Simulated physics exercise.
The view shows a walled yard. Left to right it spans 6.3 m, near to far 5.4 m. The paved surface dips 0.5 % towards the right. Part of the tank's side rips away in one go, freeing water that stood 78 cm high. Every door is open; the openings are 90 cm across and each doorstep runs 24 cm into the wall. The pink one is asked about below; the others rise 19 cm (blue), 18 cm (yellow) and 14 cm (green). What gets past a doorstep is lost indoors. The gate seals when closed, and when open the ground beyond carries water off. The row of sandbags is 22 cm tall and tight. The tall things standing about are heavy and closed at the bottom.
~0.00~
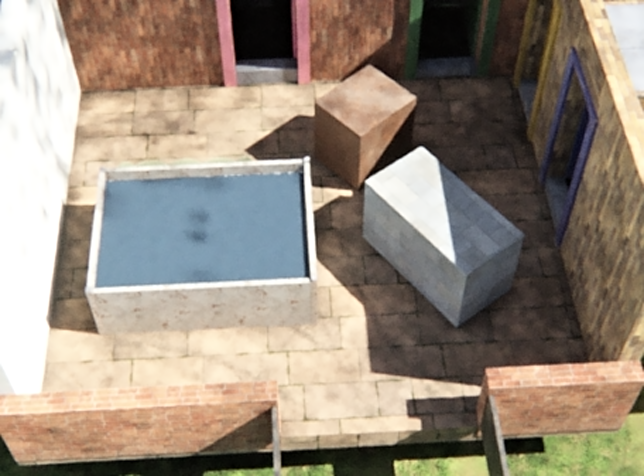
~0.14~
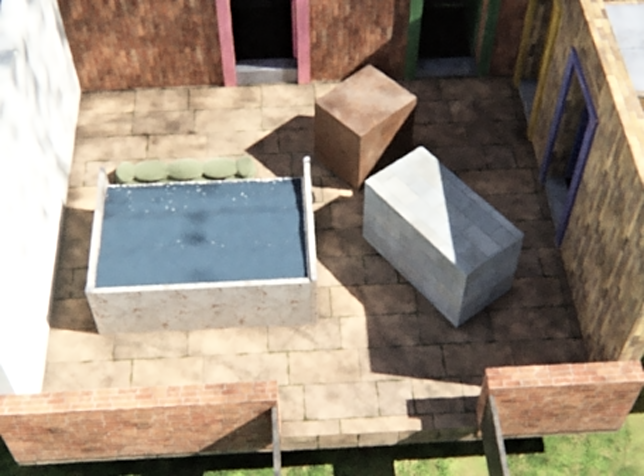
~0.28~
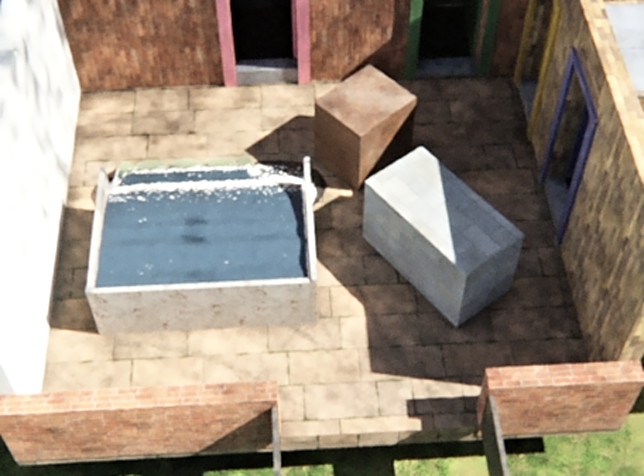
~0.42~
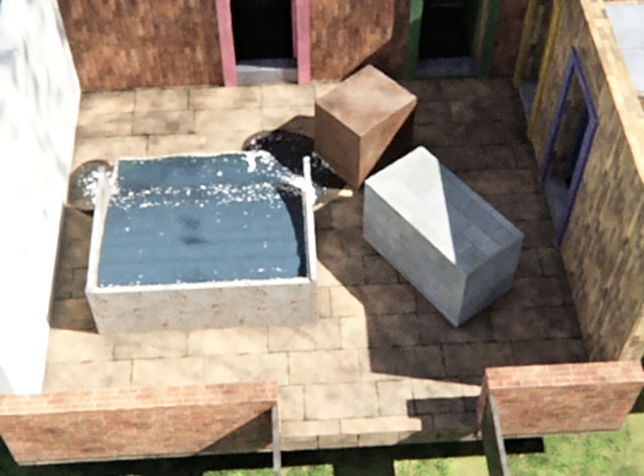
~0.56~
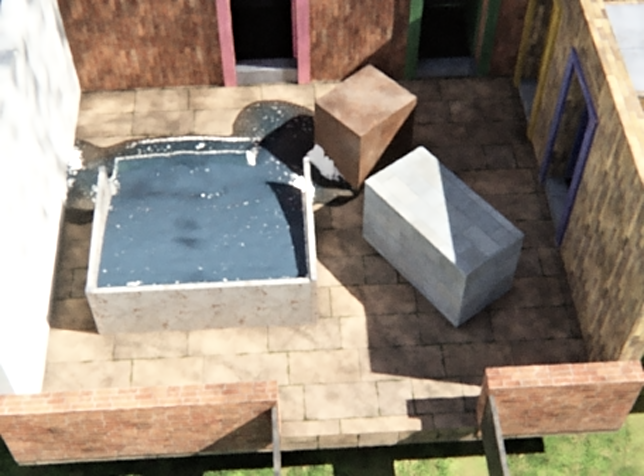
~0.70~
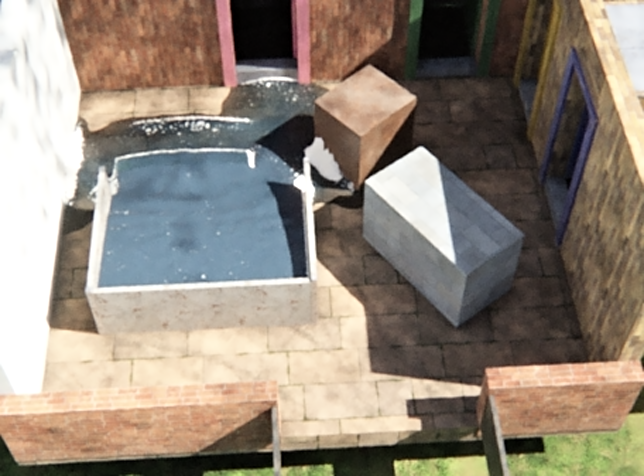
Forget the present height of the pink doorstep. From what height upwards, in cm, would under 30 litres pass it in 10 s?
Some 33 cm above the ground.
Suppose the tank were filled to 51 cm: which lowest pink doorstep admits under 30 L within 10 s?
Some 19 cm.
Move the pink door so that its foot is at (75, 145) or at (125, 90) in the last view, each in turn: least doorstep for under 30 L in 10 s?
About 18 and 29 cm.
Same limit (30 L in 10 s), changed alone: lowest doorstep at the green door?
About 11.0 cm at green.
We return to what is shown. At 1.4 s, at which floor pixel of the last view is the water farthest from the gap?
Around (431, 85).
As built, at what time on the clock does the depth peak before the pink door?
Near 1.6 s.
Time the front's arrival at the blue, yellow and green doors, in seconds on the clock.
Arrival: Blue 2.8 s, yellow 2.0 s, green 1.4 s.
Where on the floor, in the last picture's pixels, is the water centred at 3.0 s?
At about (232, 192).
After 1.4 s water covers 35 % of the floor, deepest (51 cm) near (205, 188); 41 cm at the pink door, 20 litres in over its 25 cm doorstep.
After 3.0 s water covers 65 % of the floor, deepest (34 cm) near (219, 167); 23 cm at the pink door, 98 litres in over its 25 cm doorstep.
After 10.0 s water covers 95 % of the floor, deepest (16 cm) near (585, 401); 12 cm at the pink door, 100 litres in over its 25 cm doorstep.
At the pink door as built, the water arrived by 0.7 s and peaked near 43 cm at 1.6 s.
With a doorstep of 29 cm, 59 litres would have come in within the 10 s; with 39 cm, 7 litres. So under 30 litres takes about 33 cm.
